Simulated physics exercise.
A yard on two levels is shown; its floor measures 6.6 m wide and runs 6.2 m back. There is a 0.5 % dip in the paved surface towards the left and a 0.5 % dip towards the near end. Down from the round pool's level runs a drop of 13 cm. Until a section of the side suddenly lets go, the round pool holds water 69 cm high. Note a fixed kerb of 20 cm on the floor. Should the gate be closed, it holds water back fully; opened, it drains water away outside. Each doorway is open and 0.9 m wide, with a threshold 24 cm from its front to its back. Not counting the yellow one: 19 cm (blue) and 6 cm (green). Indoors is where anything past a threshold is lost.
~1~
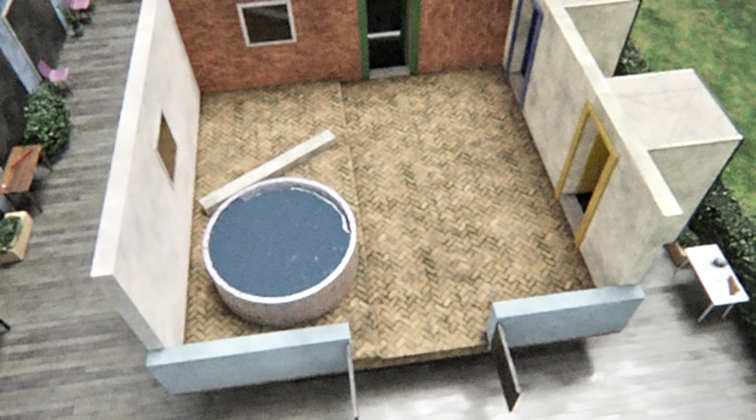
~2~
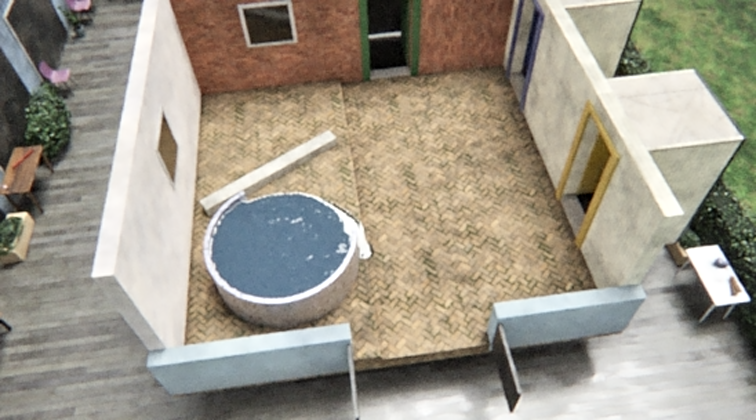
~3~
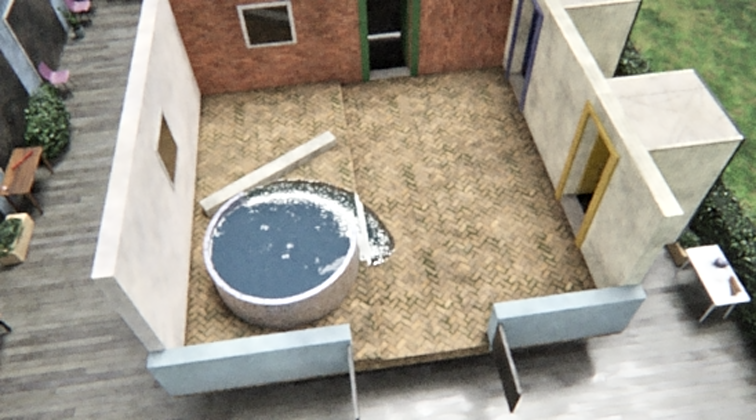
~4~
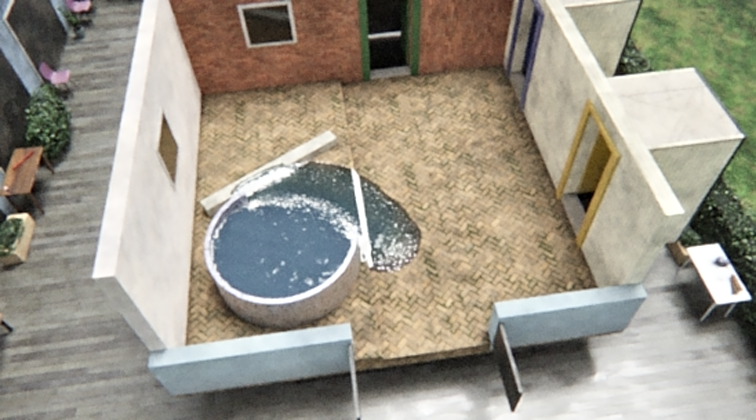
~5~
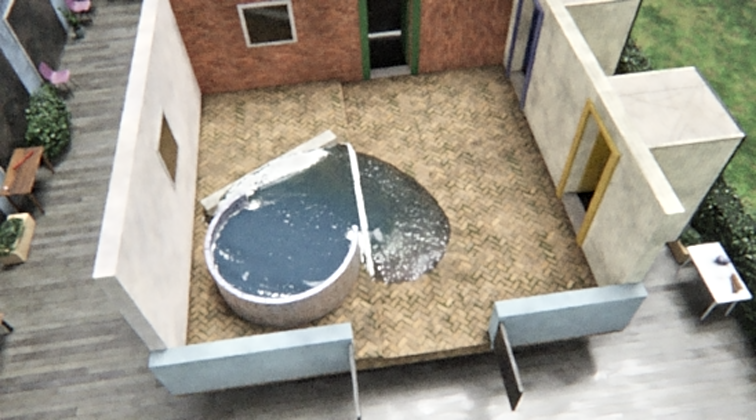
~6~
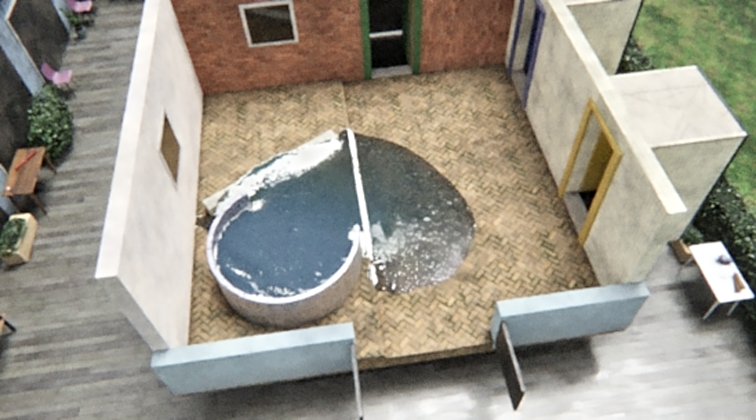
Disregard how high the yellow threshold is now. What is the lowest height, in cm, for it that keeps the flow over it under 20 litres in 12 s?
It would need to be about 7.5 cm high.
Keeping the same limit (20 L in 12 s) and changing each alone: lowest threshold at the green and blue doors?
You'd want about 11.0 centimetres at green and about 27 centimetres at blue.
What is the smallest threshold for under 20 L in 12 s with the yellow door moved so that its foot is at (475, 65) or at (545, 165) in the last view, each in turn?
Roughly 27 cm for the first and 13.0 cm for the second.
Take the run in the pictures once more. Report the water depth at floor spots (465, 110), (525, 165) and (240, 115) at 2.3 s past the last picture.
That's 6, 9 and 2 cm, in the order given.
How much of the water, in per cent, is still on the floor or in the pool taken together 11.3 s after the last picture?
What remains is some 78 per cent of the water.
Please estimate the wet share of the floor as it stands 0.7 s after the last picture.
Near 55 per cent of the open floor.
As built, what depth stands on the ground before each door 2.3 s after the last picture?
Lab note, cm: Blue 33; green 12; yellow 7.
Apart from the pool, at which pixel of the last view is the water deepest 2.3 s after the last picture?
Around (471, 74).
Then, 0.7 s after the last picture water covers 55 % of the floor, deepest (34 cm) near (321, 156); it has not reached the yellow door.
Then, 2.3 s after the last picture water covers 70 % of the floor, deepest (40 cm) near (471, 74); 7 cm at the yellow door, 0 litres in over its 18 cm threshold.
Then, 11.3 s after the last picture water covers 90 % of the floor, deepest (11 cm) near (526, 322); 10 cm at the yellow door, 0 litres in over its 18 cm threshold.
At the yellow door as built, the water peaked near 12 cm, 10.1 s after the last picture.
With a threshold of 6.5 cm, 32 litres would have come in within the 12 s; with 9 cm, 6 litres. So under 20 litres takes about 7.5 cm.
